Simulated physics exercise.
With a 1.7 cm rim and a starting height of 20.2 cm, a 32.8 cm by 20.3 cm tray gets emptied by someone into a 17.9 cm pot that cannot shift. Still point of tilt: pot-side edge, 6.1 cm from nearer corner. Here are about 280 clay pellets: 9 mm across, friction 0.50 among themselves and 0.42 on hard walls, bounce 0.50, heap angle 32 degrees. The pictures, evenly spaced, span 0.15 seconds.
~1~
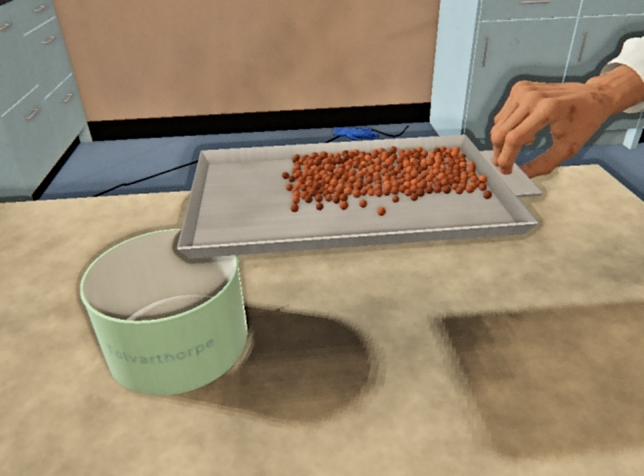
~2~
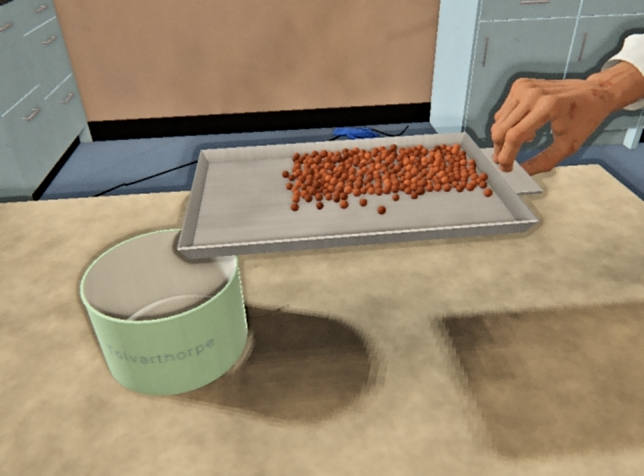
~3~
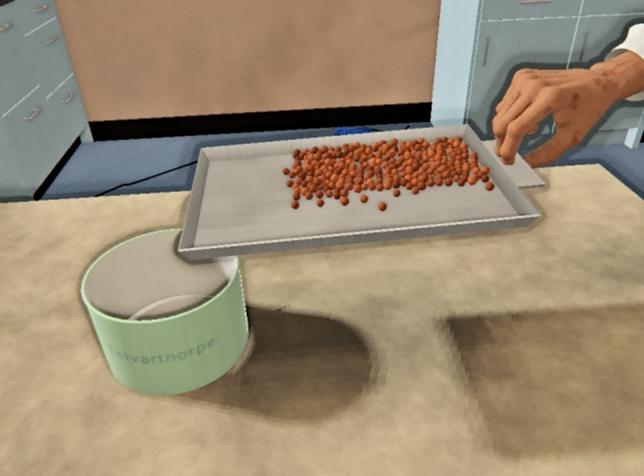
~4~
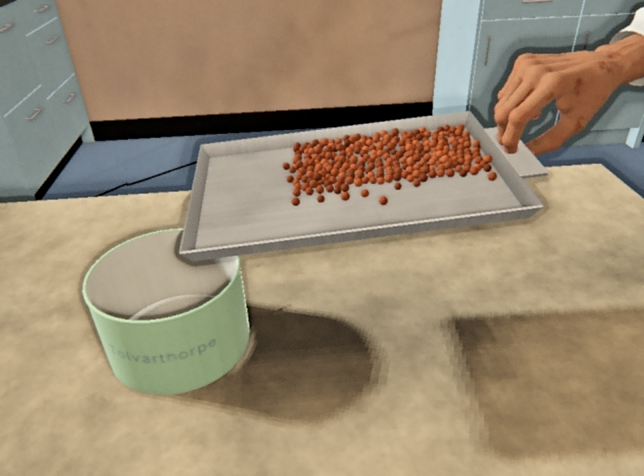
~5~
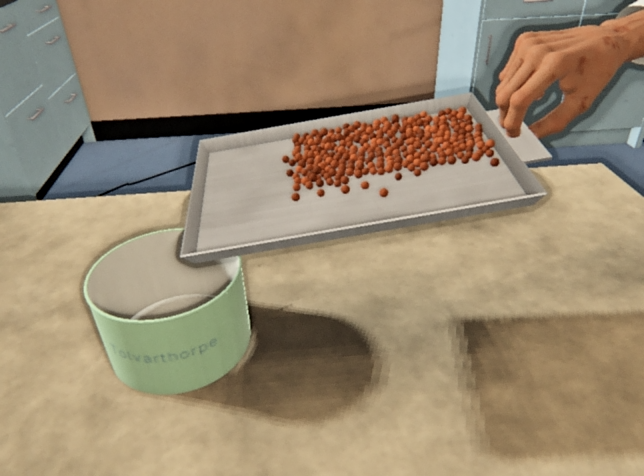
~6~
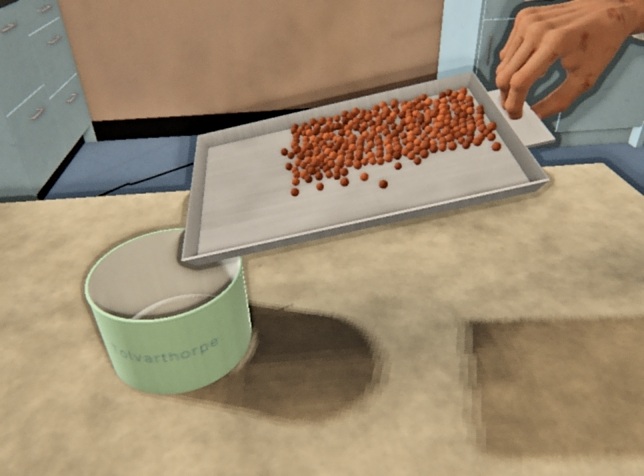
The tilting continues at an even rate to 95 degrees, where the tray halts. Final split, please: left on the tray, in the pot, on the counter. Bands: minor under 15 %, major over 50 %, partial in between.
Tray: Minor, pot: Minor, counter: Major.
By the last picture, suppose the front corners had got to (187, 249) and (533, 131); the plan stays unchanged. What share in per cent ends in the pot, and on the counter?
Split: Pot = 55, counter = 45.
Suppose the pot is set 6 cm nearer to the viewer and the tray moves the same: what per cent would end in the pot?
In that case about 55 percent would end up there.
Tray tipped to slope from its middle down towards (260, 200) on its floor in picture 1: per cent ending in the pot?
Roughly 75 % of the pieces.
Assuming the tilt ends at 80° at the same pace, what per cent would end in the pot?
Result: Close to 5 %.
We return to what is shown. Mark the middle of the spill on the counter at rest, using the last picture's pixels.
Somewhere around (121, 463), I'd say.
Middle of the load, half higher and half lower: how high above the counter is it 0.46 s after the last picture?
Median height: Approx. 20 cm.
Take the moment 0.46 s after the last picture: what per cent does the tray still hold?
Value: About 70%.
Then, 0.28 s after the last picture, tilt 54 degrees; the tray holds 100 %, the pot 0 %.
Then, 0.46 s after the last picture, tilt 81 degrees; the tray holds 70 %, the pot 0 %.
Then, 0.77 s after the last picture, tilt 95 degrees; the tray holds 0 %, the pot 0 %.
In the end, tray 0 %, pot 0 %, counter 100 %.
